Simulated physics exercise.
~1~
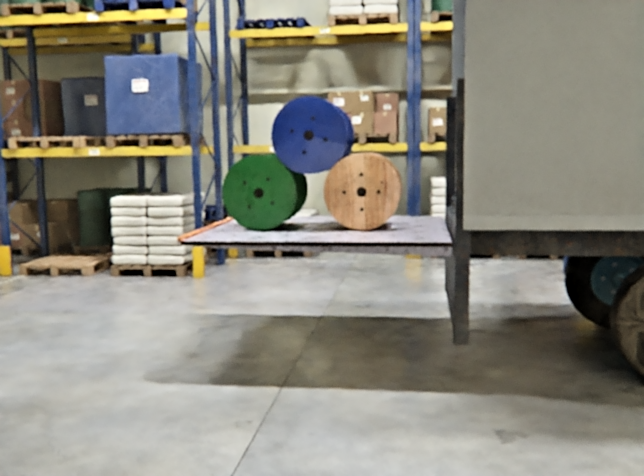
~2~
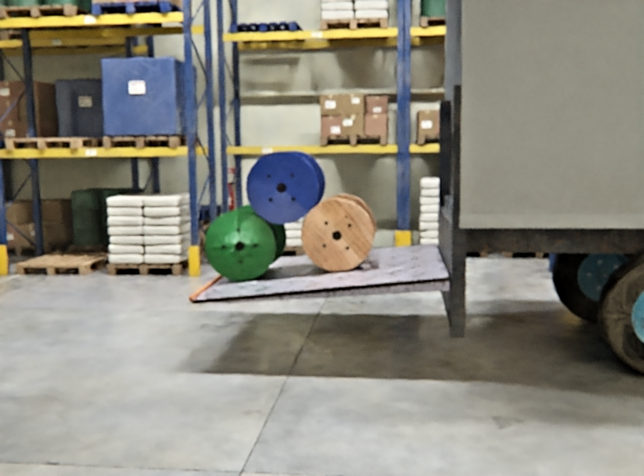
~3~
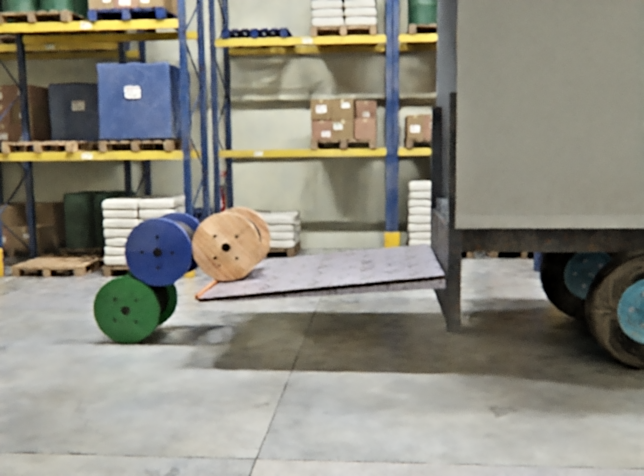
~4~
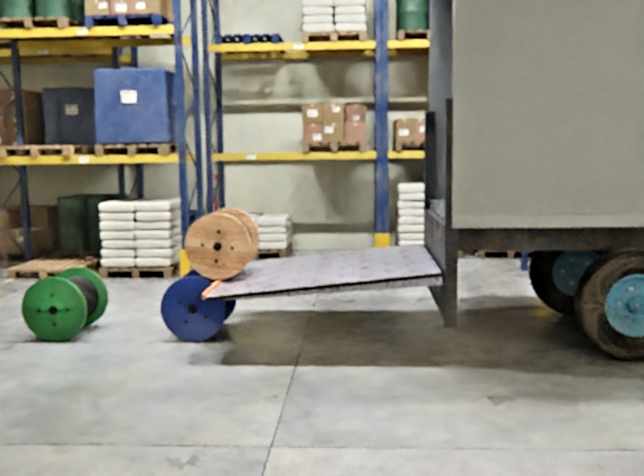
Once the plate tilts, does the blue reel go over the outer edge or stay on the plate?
The blue reel goes over the edge after the green one and comes down to the floor.
